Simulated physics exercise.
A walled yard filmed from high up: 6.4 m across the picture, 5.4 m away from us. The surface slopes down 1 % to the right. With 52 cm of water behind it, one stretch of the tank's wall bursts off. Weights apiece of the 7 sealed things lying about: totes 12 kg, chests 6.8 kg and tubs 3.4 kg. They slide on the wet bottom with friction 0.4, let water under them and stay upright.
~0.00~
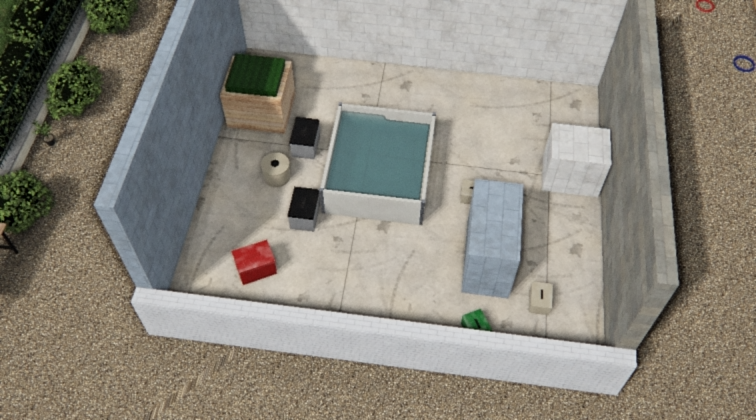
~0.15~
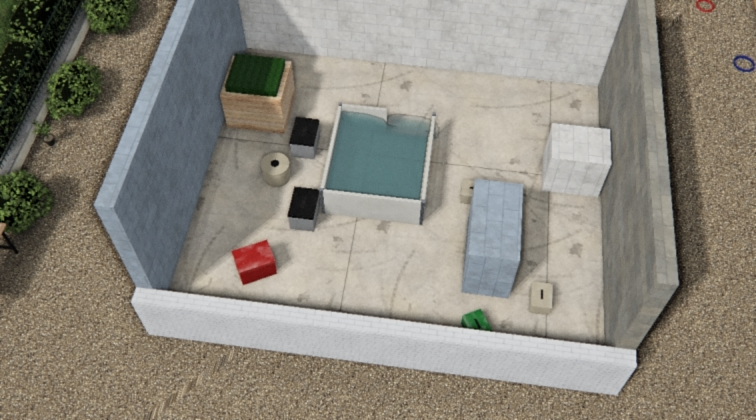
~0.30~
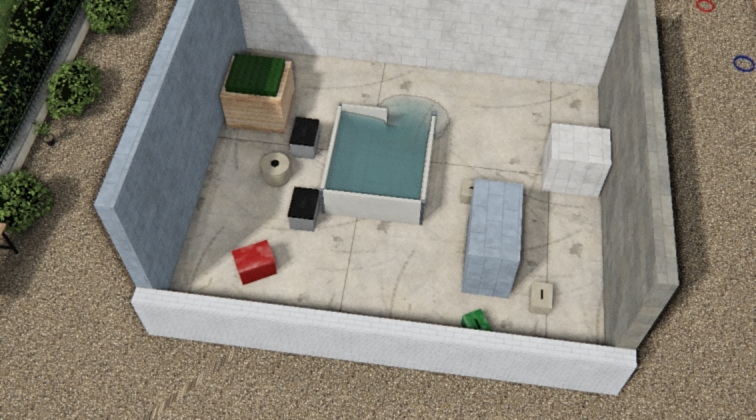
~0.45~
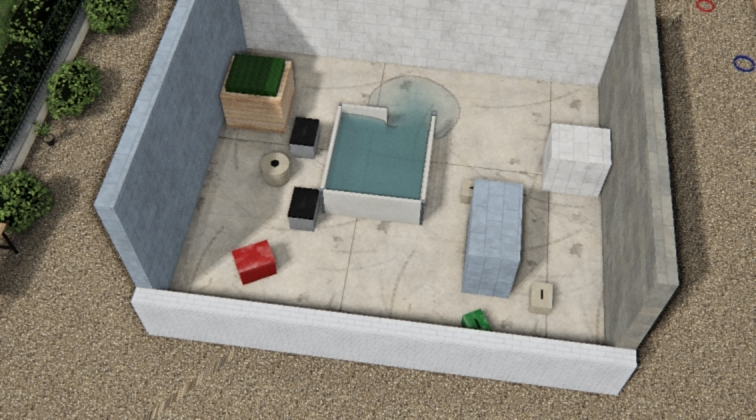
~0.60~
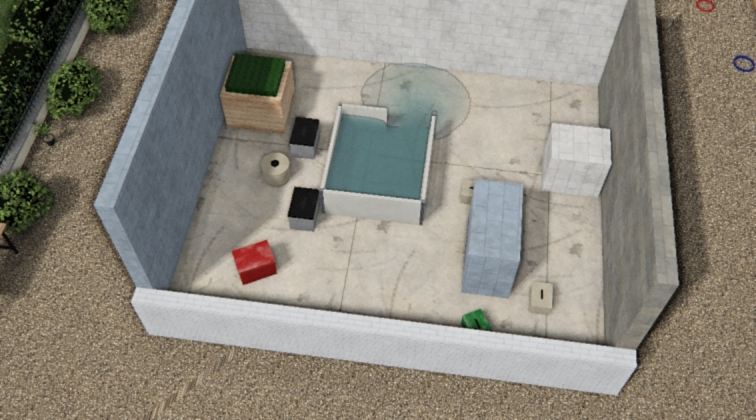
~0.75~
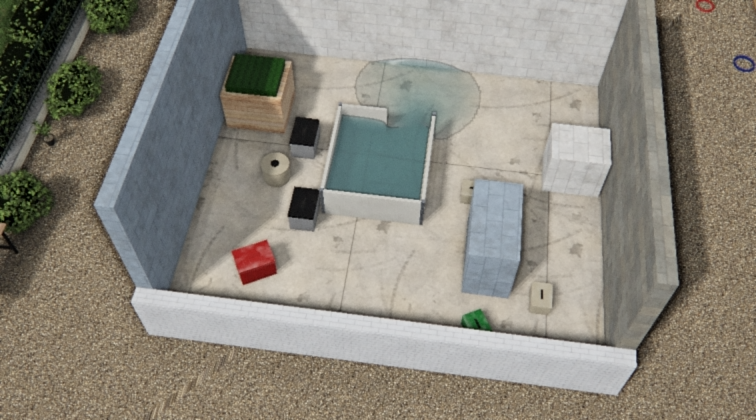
In a walled yard seen from above, part of the back wall of a water-filled tank gave way, and a shallow puddle spread across the floor behind it while the surrounding boxes stayed still.
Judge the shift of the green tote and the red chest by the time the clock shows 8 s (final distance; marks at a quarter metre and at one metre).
Green tote barely shifts, red chest holds its place.
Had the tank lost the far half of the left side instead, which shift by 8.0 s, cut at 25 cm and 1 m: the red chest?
In that case the red chest ends far away.
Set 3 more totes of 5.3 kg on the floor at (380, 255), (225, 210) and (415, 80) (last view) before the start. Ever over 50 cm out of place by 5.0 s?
In turn: Under, short of it, past it.
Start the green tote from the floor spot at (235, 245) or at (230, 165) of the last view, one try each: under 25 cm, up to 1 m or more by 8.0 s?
In turn: It stays put; it barely shifts.
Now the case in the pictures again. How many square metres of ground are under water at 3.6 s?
Some 14 m2.
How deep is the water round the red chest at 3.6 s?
About 0 cm.
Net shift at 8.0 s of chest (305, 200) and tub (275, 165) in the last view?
In that order: 20 cm, 50 cm.
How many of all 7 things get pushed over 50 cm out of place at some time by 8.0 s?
1 of them.
After 1.6 s the green tote is near (477, 324), 0.0 m from its start, aground; the red chest is near (253, 256), 0.0 m from its start, aground; 0 afloat.
After 3.6 s the green tote is near (477, 324), 0.0 m from its start, aground; the red chest is near (253, 256), 0.0 m from its start, aground; 0 afloat.
After 5.6 s the green tote is near (477, 324), 0.0 m from its start, aground; the red chest is near (253, 256), 0.0 m from its start, aground; 0 afloat.
After 8.0 s the green tote is near (477, 324), 0.0 m from its start, aground; the red chest is near (253, 256), 0.0 m from its start, aground; 2 afloat.
